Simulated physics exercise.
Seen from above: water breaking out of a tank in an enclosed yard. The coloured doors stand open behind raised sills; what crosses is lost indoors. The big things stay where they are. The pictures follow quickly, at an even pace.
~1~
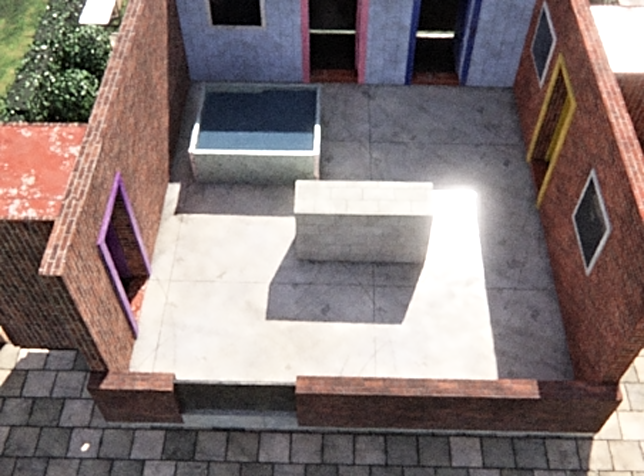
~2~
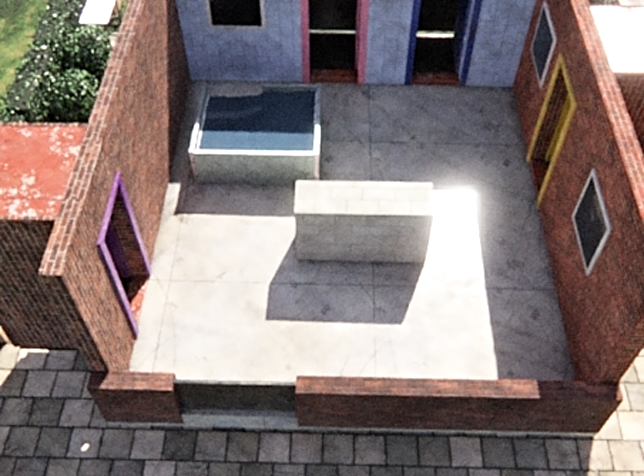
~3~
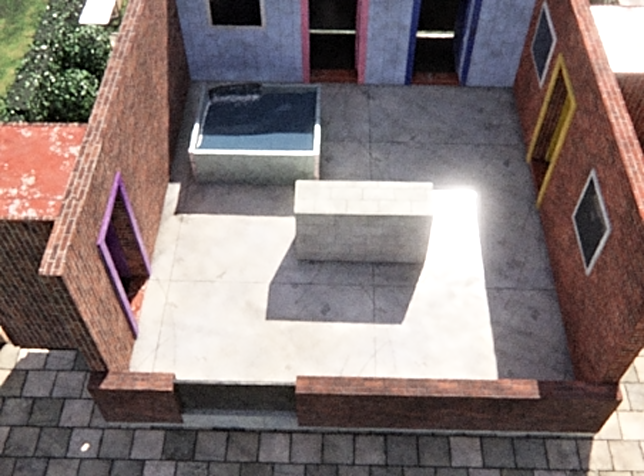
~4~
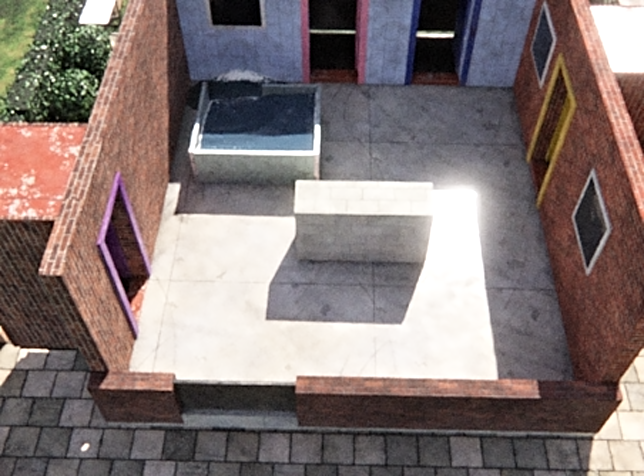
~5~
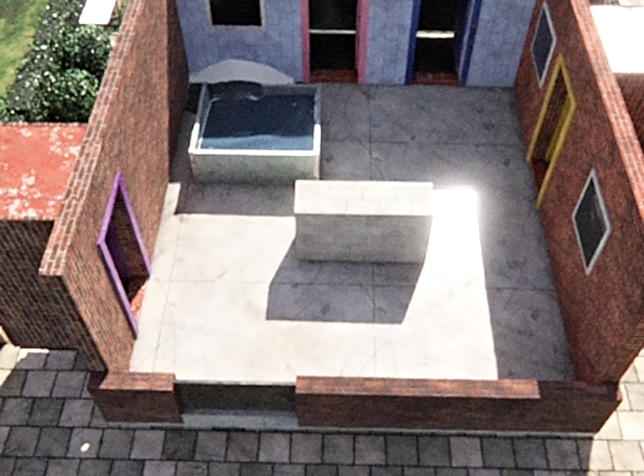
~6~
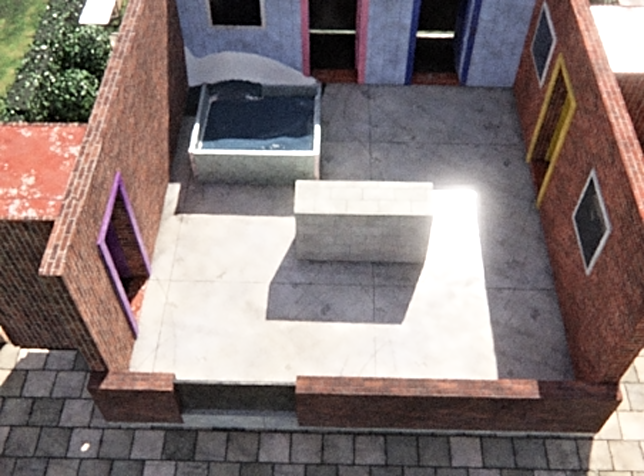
A brick-walled yard with a pale concrete floor is seen from above, with a purple-edged doorway at left, a yellow one at right, and pink and blue ones in the bluish back wall. An open tank of dark water stands at back left, behind a low pale block near the middle. The water stirs, then pours over the tank's far side and spreads rightward along the back wall, while the camera stays still.
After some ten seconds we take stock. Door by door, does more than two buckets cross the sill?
In the end: The yellow door admits no more than that; the purple door admits no more than that; the blue door admits no more than that; the pink door admits no more than that.
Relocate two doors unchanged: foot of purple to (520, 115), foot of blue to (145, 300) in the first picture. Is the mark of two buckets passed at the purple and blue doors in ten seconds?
One by one: The purple one is over, the blue one keeps below it.
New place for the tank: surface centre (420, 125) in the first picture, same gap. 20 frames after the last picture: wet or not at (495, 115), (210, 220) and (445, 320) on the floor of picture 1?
As listed: Under water, wet, free of water.
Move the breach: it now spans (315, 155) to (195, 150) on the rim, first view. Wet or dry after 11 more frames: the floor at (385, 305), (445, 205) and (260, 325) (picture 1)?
In that order: Not flooded, wet, flooded.
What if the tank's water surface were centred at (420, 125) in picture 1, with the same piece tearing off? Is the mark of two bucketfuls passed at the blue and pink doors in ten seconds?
My reading: The blue door passes that mark, the pink door floods.
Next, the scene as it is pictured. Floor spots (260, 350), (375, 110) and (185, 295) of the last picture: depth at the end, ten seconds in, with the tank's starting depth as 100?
Roughly 6, 4 and 2 per cent, in turn.
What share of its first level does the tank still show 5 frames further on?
About 66 per cent.
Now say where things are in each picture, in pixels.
In the first picture, still water in the open tank at (258, 121).
In the second picture, the front is at a hidden place, out from the gap on the open tank's far side.
In the third picture, the front is at a hidden place, out from the gap on the open tank's far side.
In the fourth picture, water pours out on the open tank's far side and has run to (282, 83).
In the fifth picture, water pours out on the open tank's far side and has run to (301, 83).
In the sixth picture, water pours out on the open tank's far side and has run to (320, 83).
A moment on, water covers 10 % of the floor; the yellow door not reached, the purple door not reached, the blue door not reached, the pink door wet at the sill, nothing in.
Next, water covers 25 % of the floor; the yellow door not reached, the purple door not reached, the blue door wet at the sill, nothing in, the pink door wet at the sill, nothing in.
Then, water covers 50 % of the floor; the yellow door wet at the sill, nothing in, the purple door wet at the sill, nothing in, the blue door wet at the sill, nothing in, the pink door wet at the sill, nothing in.
Later, water covers 75 % of the floor; the yellow door wet at the sill, nothing in, the purple door wet at the sill, nothing in, the blue door wet at the sill, nothing in, the pink door wet at the sill, nothing in.
In the end, water covers 90 % of the floor; the yellow door wet at the sill, nothing in, the purple door wet at the sill, nothing in, the blue door wet at the sill, nothing in, the pink door wet at the sill, nothing in.
